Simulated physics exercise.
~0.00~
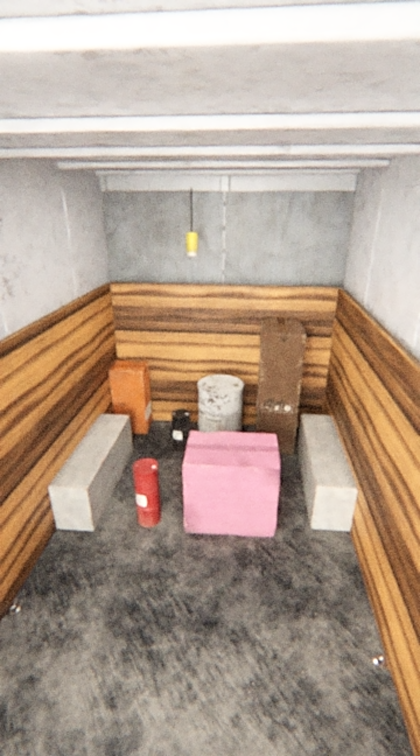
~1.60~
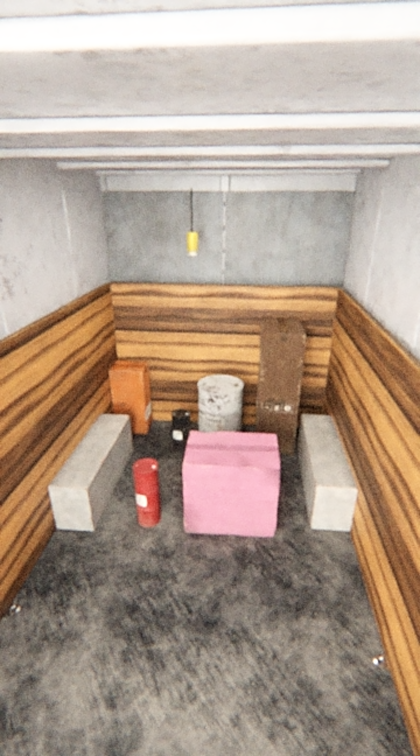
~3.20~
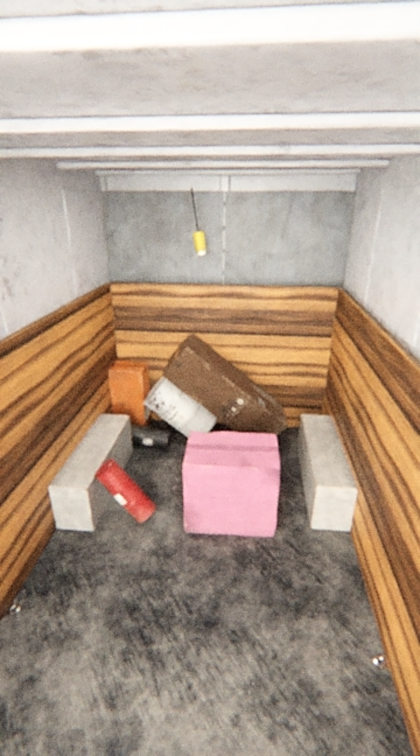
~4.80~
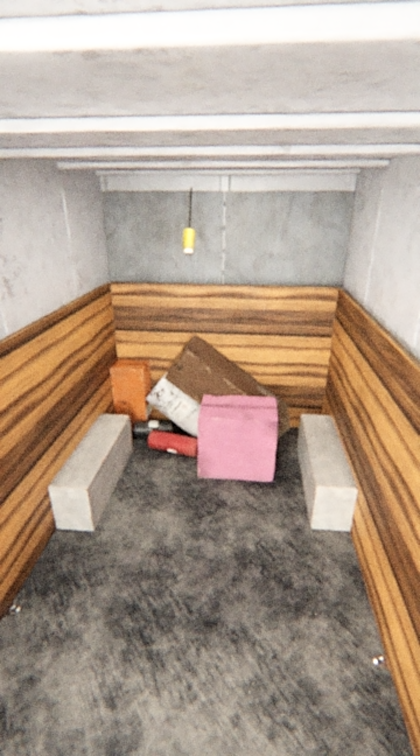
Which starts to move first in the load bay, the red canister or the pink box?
The red canister moves first, tipping to the left while the pink box is still in its place. The pink box only slides towards the far wall afterwards.
Tall brown box, white drum and canisters tipping left in van, then pink box sliding upright towards far wall, red canister flat.
